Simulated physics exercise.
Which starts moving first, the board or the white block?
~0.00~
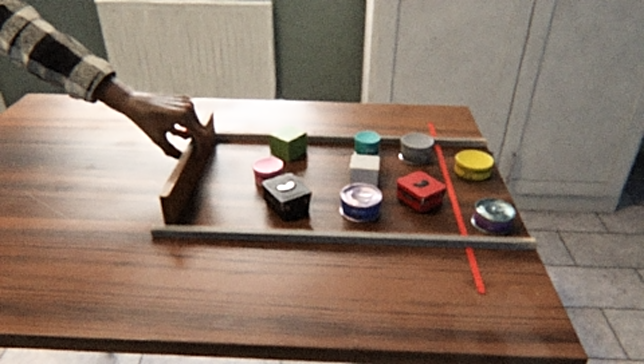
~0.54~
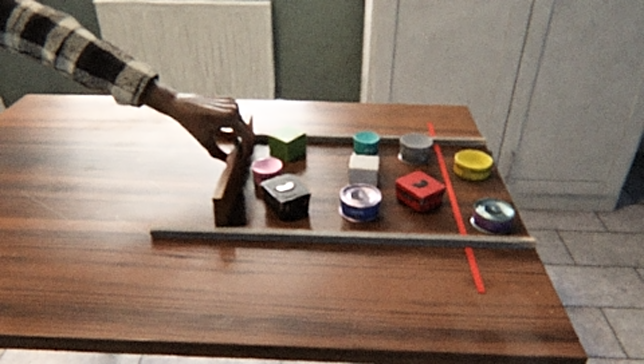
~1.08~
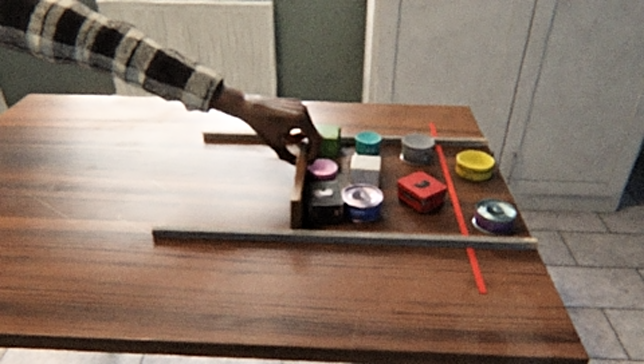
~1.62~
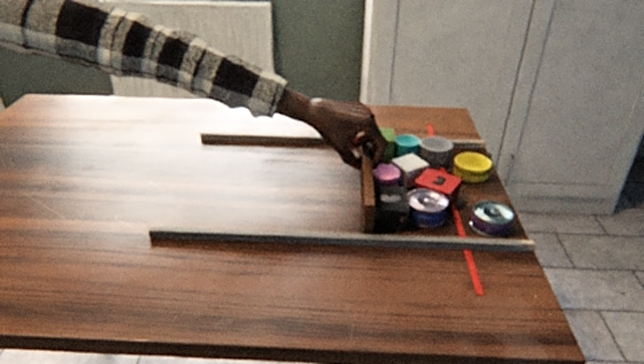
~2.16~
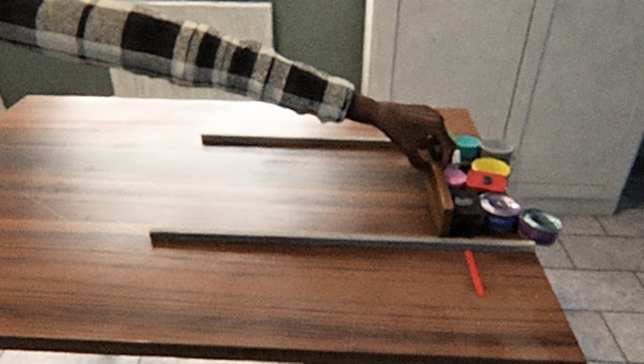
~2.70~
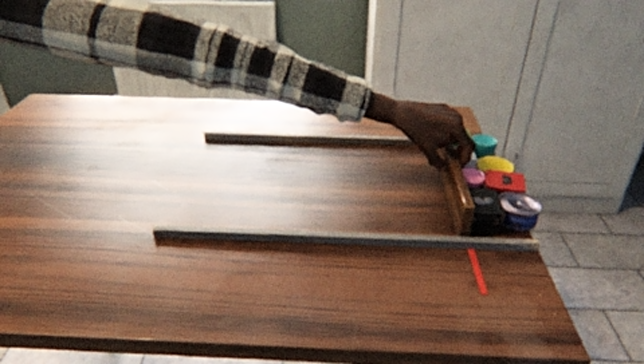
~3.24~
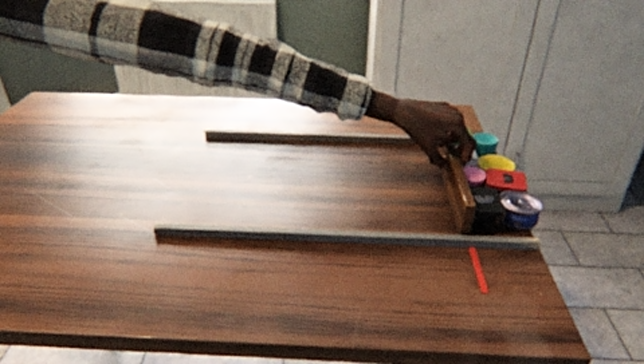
The board starts moving first, sliding right while the white block stays in its place. The block only shifts later, once the pieces are being bunched together.
